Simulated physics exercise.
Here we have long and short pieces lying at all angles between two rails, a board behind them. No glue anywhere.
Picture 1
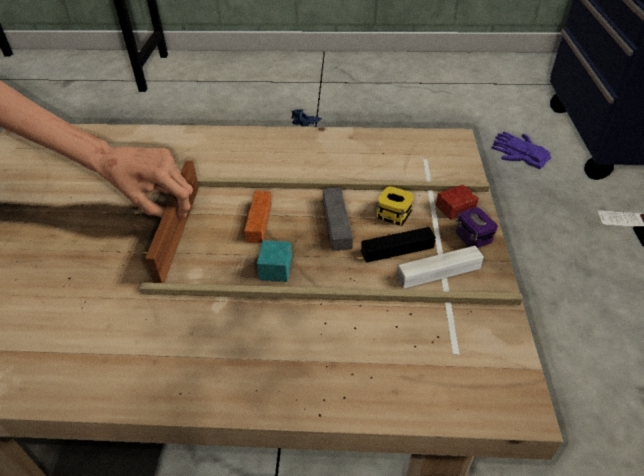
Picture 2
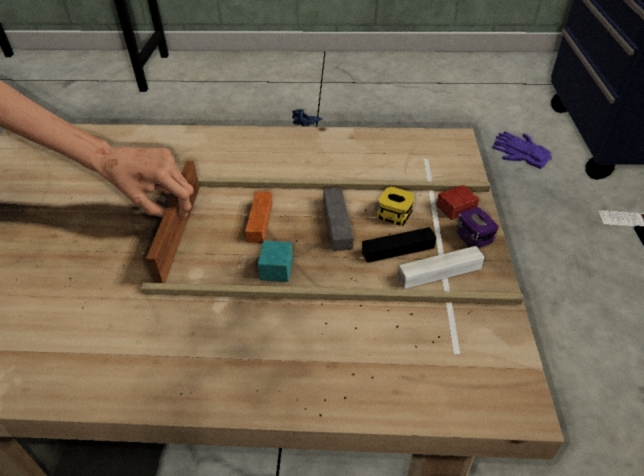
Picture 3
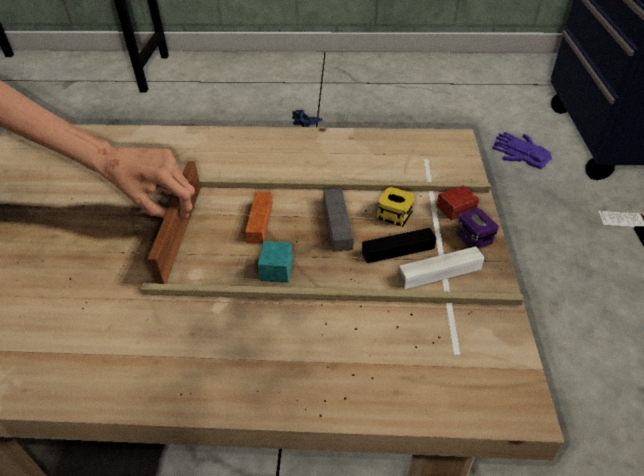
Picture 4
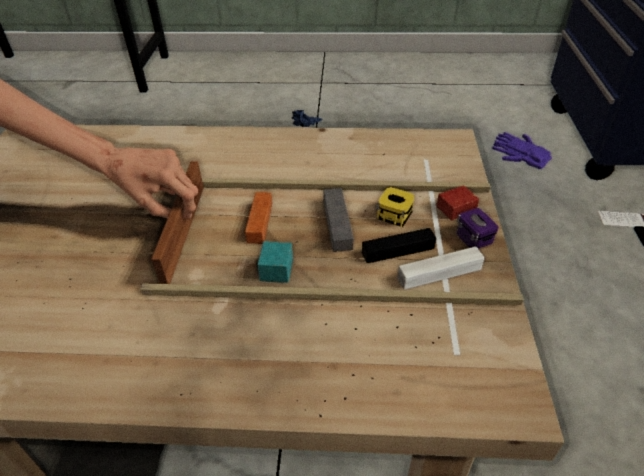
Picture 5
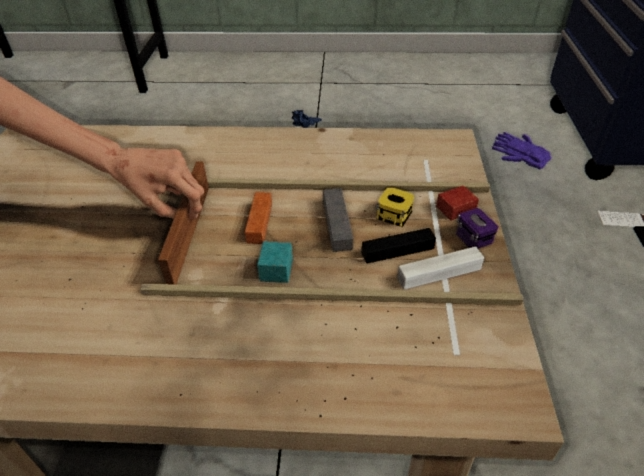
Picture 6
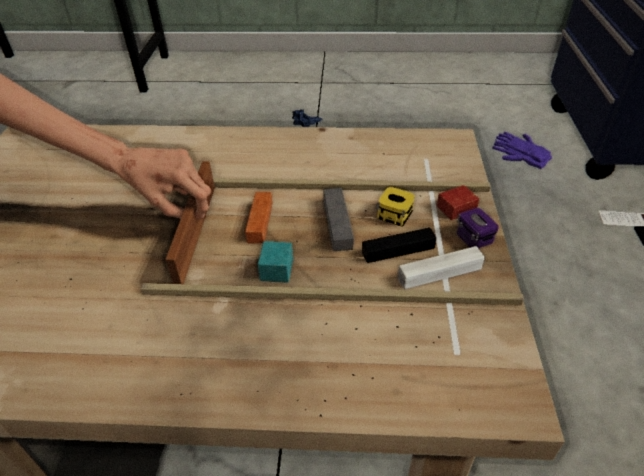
At first, a hand grips a reddish-brown board standing at the left between two rails on a wooden table, with coloured blocks and sticks lying to its right. The hand then slides the board slowly a short way to the right, without touching the pieces, which all stay still.
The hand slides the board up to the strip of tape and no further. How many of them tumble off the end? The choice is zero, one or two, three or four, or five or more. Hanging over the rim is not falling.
The number that fall off is one or two.
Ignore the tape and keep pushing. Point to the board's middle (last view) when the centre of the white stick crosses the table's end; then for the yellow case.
At (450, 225) for the white stick; at (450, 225) for the yellow case.
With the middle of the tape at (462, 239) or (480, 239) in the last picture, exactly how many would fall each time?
Try by try, 5 and 6.
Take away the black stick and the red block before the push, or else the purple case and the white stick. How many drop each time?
The counts: 0 and 1.
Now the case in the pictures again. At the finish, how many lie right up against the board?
In contact: 2.
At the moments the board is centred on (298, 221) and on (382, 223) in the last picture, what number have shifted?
The counts are 2 and 8.
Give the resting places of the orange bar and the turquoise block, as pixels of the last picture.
Near (446, 220) and (461, 268).
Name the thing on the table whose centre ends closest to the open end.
Foremost is the white stick.
Early on, none off yet; purple case at rest near (477, 229); red block at rest near (458, 202); white stick at rest near (441, 267).
Finally, the number that fall off is one or two; lost, red block and purple case.
